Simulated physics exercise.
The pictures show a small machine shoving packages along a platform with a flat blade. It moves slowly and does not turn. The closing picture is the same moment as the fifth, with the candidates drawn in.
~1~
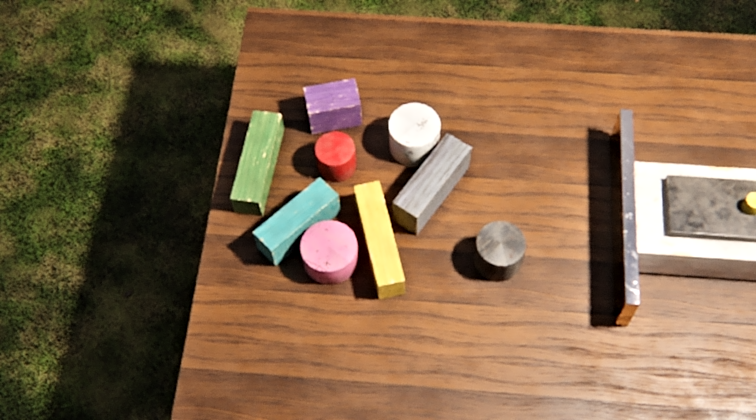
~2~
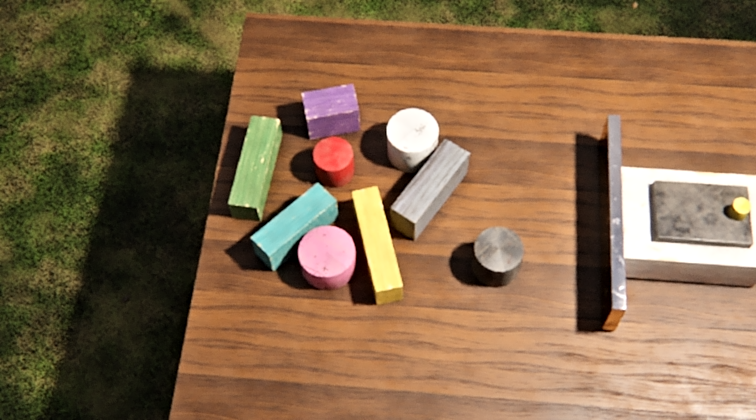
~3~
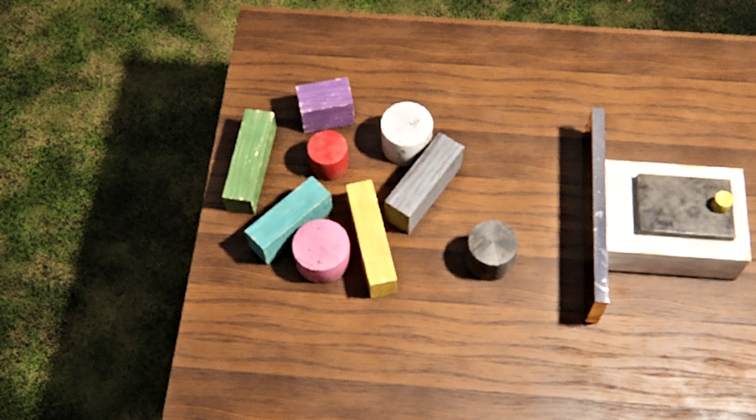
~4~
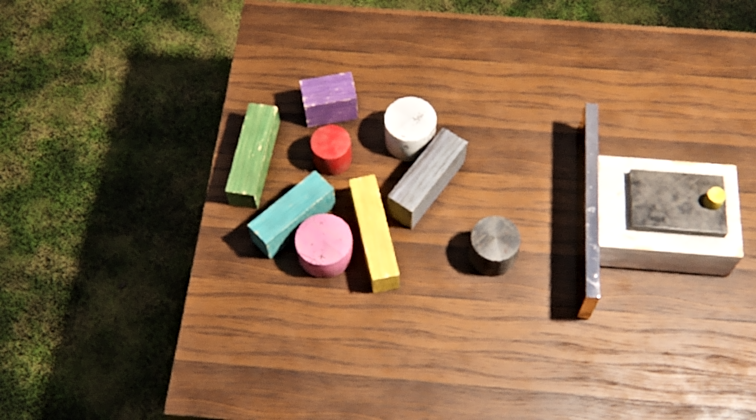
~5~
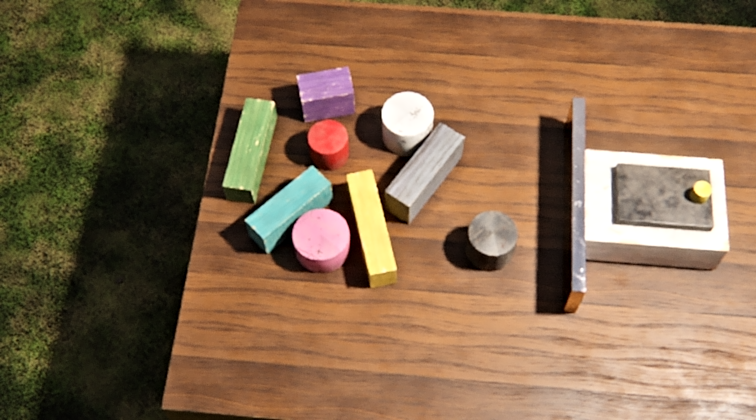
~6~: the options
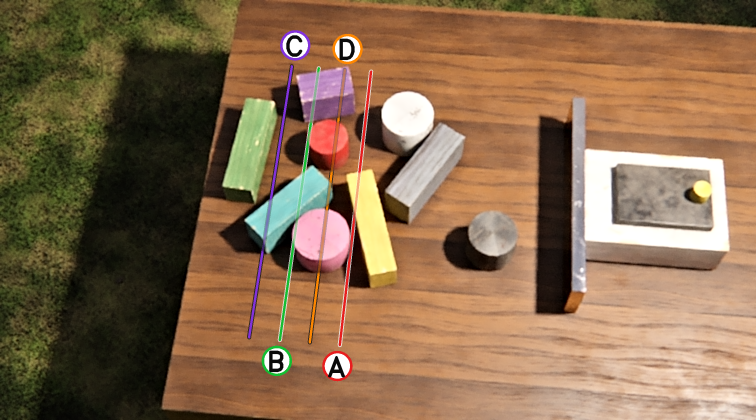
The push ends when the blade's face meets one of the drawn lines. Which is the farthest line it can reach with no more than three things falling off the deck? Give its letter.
Stop at C.
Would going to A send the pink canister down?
By then, no.
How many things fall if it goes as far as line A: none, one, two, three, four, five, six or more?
In all, none.
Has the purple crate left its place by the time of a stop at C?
Yes.
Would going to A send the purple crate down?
By then, no.
On the marked copy, A at (357, 199); B at (301, 195); C at (272, 192); D at (329, 197).
Following C. Soon after the start, robot (544, 187); black canister (432, 237); green bar (251, 150).
Later, robot (433, 179); green bar (241, 144); turquoise bar (242, 195).
In the end, robot (347, 172); green bar over the edge; pink canister over the edge; three fallen.
As for the rest, A is within the limit but short; B is within the limit but short; D is within the limit but short.
